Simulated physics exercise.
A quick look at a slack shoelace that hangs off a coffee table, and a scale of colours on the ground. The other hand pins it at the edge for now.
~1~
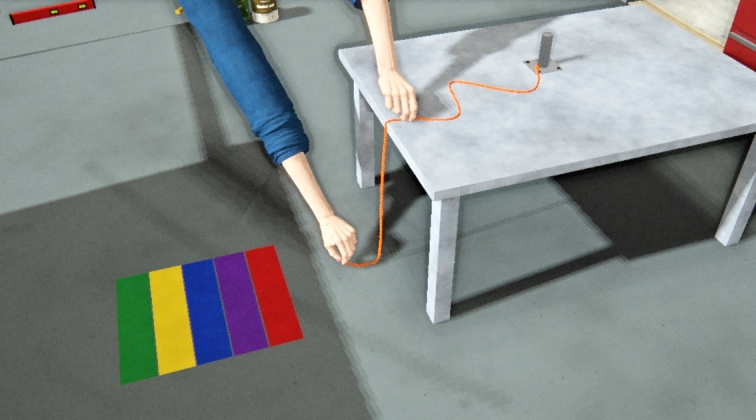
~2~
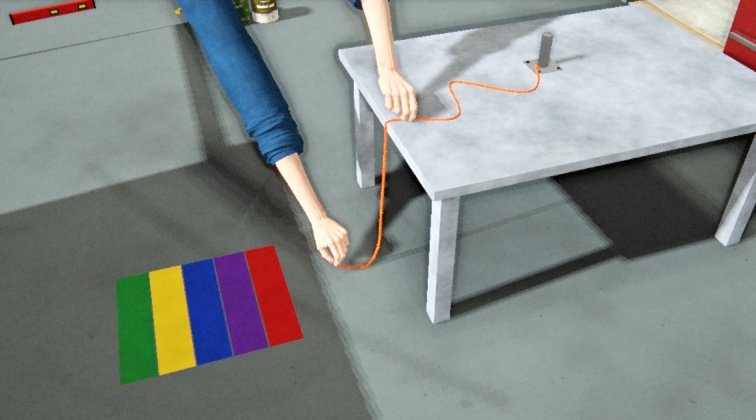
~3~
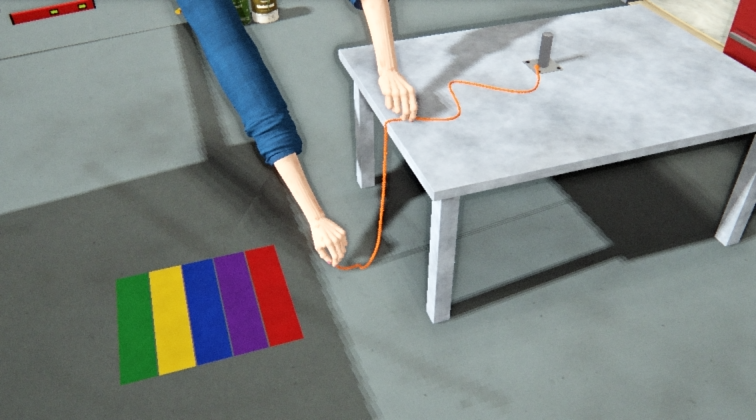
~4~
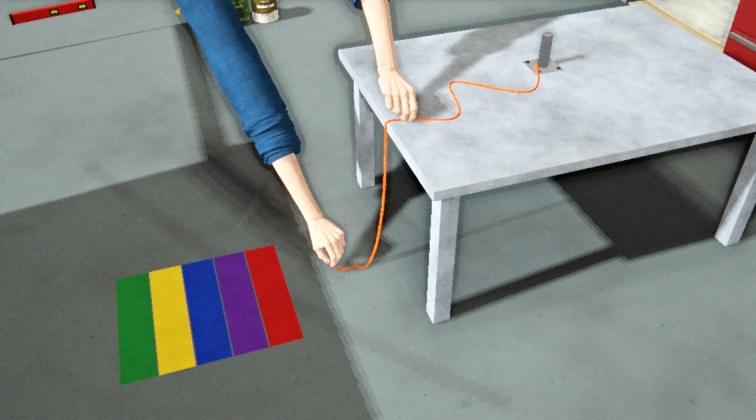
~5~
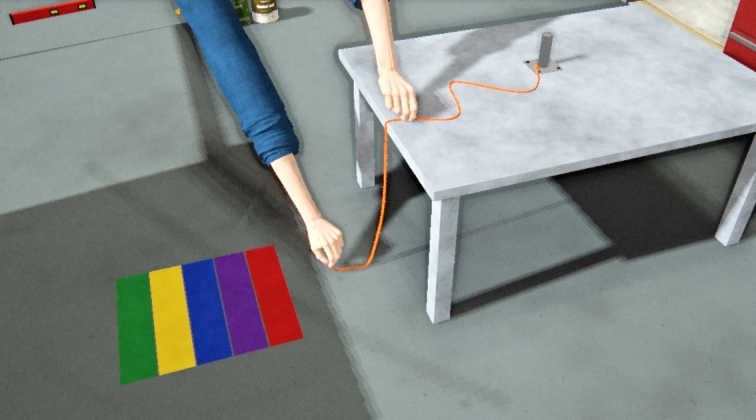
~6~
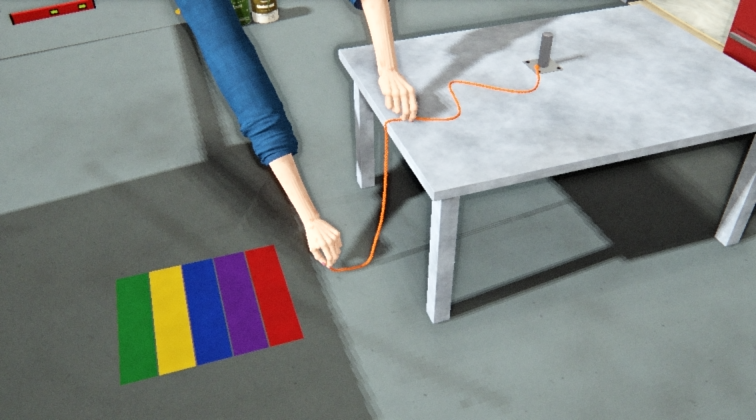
Beside a pale table, a hand draws the end of an orange cord slightly left.
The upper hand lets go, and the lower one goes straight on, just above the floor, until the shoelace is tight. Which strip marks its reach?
The end stops over the green strip.
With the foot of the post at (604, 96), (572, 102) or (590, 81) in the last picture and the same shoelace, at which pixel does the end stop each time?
The places are (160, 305), (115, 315) and (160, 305).
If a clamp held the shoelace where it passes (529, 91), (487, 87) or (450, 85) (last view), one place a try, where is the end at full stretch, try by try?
In that order: (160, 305), (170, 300) and (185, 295).
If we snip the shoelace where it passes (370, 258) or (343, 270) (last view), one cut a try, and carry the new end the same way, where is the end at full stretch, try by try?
Try by try, around (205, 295) and (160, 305).
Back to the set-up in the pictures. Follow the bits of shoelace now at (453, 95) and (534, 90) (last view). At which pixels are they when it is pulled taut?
Near (401, 104) and (495, 78).
Soon after, end near (189, 296); over blue.
After that, end near (152, 305); over yellow.
At the stop, end near (131, 310); over green. It gets as far as the green strip.
